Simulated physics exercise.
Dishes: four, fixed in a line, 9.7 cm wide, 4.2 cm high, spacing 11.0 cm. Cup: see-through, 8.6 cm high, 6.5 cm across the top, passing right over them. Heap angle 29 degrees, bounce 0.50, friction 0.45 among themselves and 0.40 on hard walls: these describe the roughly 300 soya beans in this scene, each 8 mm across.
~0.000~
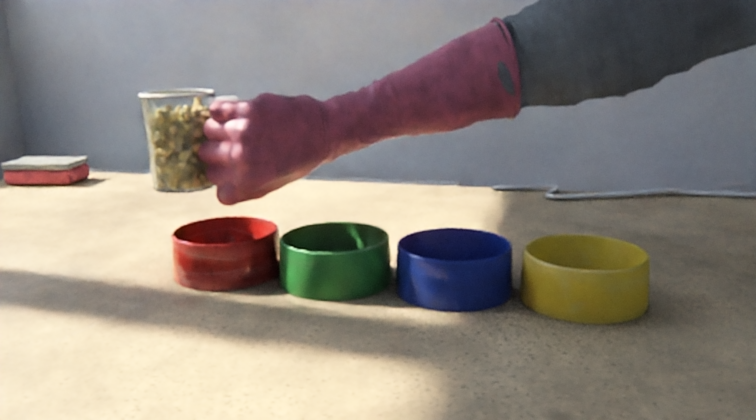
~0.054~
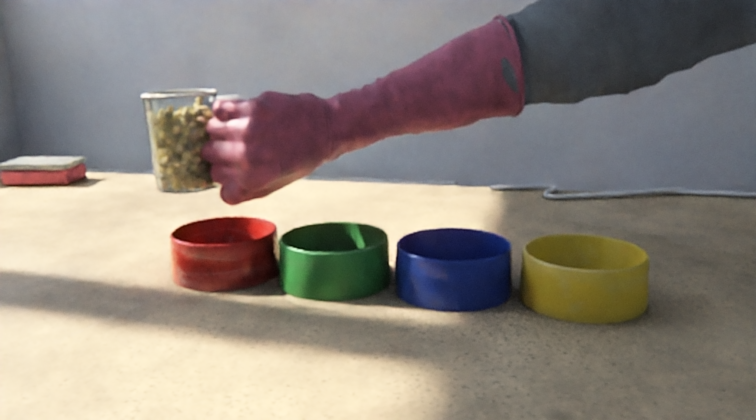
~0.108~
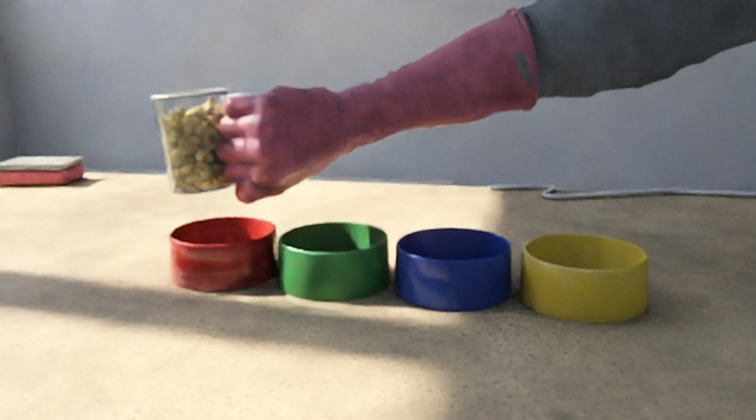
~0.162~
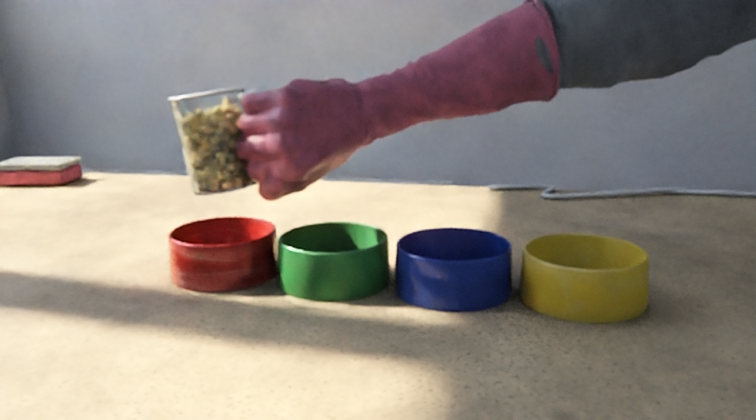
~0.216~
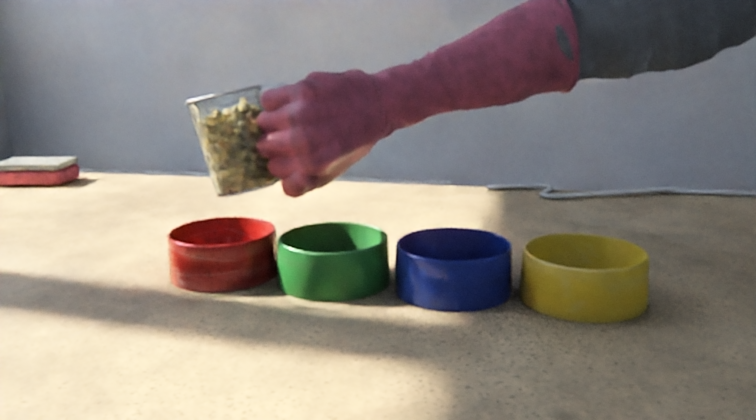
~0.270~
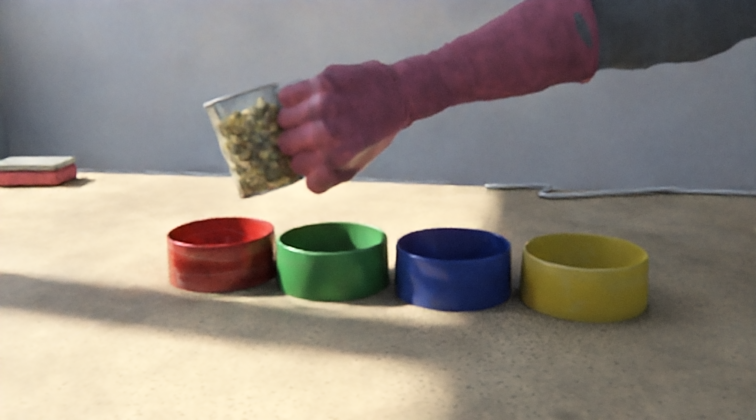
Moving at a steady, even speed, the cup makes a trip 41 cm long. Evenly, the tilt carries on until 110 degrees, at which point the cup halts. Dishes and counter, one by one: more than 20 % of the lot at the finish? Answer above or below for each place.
Red: Below, blue: Below, green: Below, yellow: Above, counter: Below.
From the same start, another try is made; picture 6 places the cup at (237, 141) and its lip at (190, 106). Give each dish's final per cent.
Dish by dish: Red 0 per cent, blue 0 per cent, green 0 per cent, yellow 90 per cent.
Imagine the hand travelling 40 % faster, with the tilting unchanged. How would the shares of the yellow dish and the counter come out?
Shares - yellow 100, counter 0.
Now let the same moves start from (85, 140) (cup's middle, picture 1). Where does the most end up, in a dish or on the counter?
The biggest share goes to blue.
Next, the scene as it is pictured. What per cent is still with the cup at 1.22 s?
100 %.
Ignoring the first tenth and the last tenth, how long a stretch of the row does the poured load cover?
That stretch comes to around 5 cm.
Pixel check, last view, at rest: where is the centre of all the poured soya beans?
In the last view, approximately (570, 273).
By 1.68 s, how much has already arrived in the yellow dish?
Estimate to date: Some 60 %.
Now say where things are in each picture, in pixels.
Cup at (182, 140), tilt 0 degrees, lip at (147, 94), moved 0.0 cm; middle of the pieces at (179, 148); red dish at (226, 230); green dish at (335, 237); blue dish at (454, 244); yellow dish at (585, 252), in the first picture.
Cup at (185, 140), tilt 1 degrees, lip at (149, 94), moved 0.5 cm; middle of the pieces at (182, 148), in the second picture.
Cup at (197, 141), tilt 4 degrees, lip at (159, 96), moved 1.8 cm; middle of the pieces at (195, 148), in the third picture.
Cup at (217, 141), tilt 8 degrees, lip at (176, 99), moved 3.9 cm; middle of the pieces at (215, 149), in the fourth picture.
Cup at (237, 142), tilt 12 degrees, lip at (193, 102), moved 5.9 cm; middle of the pieces at (235, 150), in the fifth picture.
Cup at (257, 142), tilt 16 degrees, lip at (210, 105), moved 8.0 cm; middle of the pieces at (256, 150); red dish at (222, 231); green dish at (333, 237); blue dish at (453, 244); yellow dish at (584, 251). Its pace works out near 80 degrees a second; the hand travels 38 cm a second, in the sixth picture.
Then, at 0.84 s, tilt 61 degrees; cup holds 100 %.
After 1.22 s, tilt 90 degrees; cup holds 100 %.
Then, at 1.68 s, tilt 110 degrees; cup holds 40 %, yellow 60 %.
By 2.7 s all is still; red 0 %, blue 0 %, green 0 %, yellow 100 %, counter 0 %.
